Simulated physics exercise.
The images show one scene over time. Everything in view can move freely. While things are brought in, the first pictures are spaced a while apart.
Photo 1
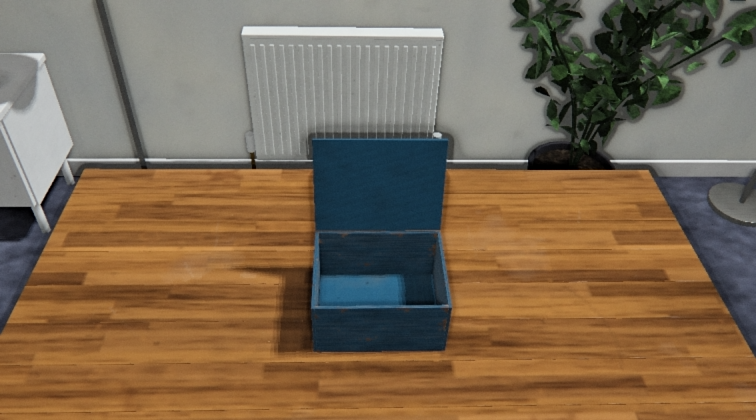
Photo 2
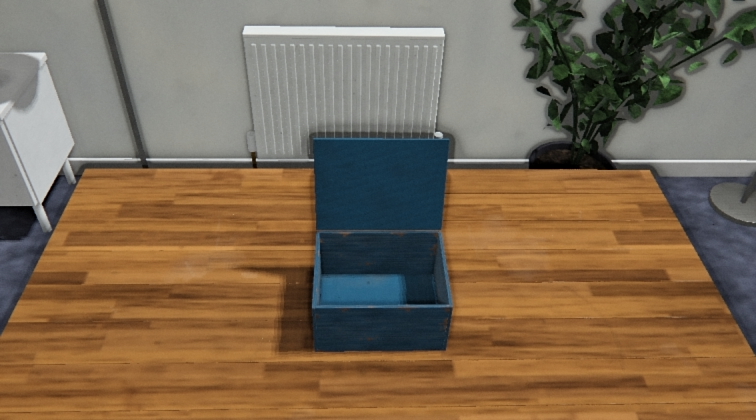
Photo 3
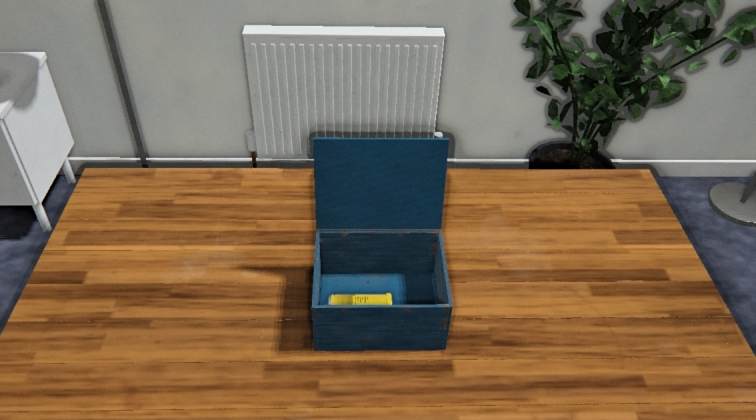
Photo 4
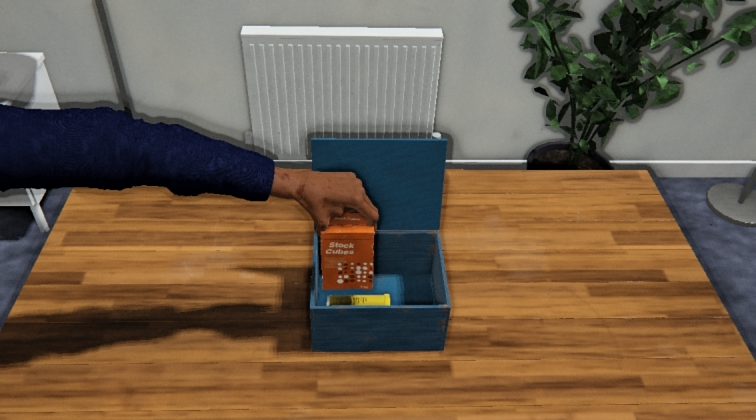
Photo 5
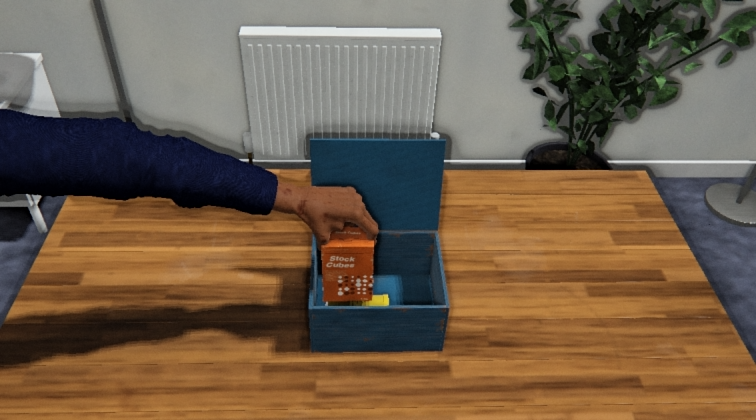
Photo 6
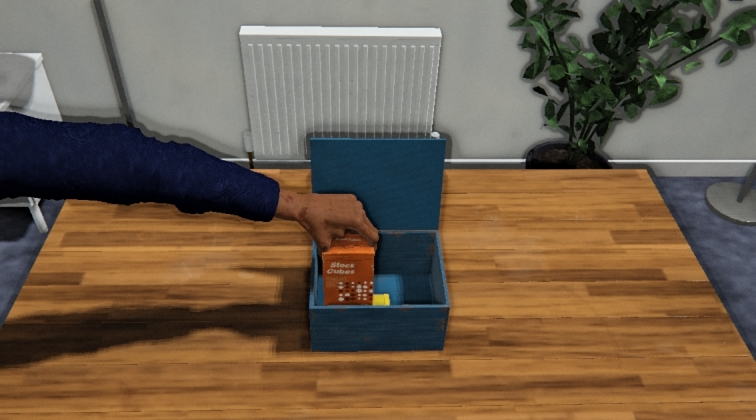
On a wooden table, an open blue box stood empty until a small yellow item appeared inside, and then a hand reached in from the left and lowered an orange packet into it.
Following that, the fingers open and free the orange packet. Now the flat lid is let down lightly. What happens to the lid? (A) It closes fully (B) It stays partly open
It stays partly open (B).
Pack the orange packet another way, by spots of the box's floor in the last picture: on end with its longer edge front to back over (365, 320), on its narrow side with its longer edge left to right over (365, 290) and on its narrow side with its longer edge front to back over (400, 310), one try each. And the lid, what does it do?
The first time the lid can't shut, the second time it goes down fully, and the third time it goes down fully.
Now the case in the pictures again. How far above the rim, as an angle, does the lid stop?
About 90° above the rim.
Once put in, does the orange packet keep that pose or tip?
As it turns out, it changes its angle.
Then, 0.40 s later than the last frame, orange packet tilted by 44° near (348, 261).
Then, 0.90 s later than the last frame, lid starting down; orange packet tilted by 46° near (348, 264); yellow tin moved a little.
Then, 1.60 s later than the last frame, lid 89° above the rim; orange packet tilted by 45° near (348, 264); yellow tin moved a little.
When it is over, lid 88° above the rim; lying over in the box, orange packet; yellow tin as before. End places, in pixels of the last picture, orange packet near (348, 263).
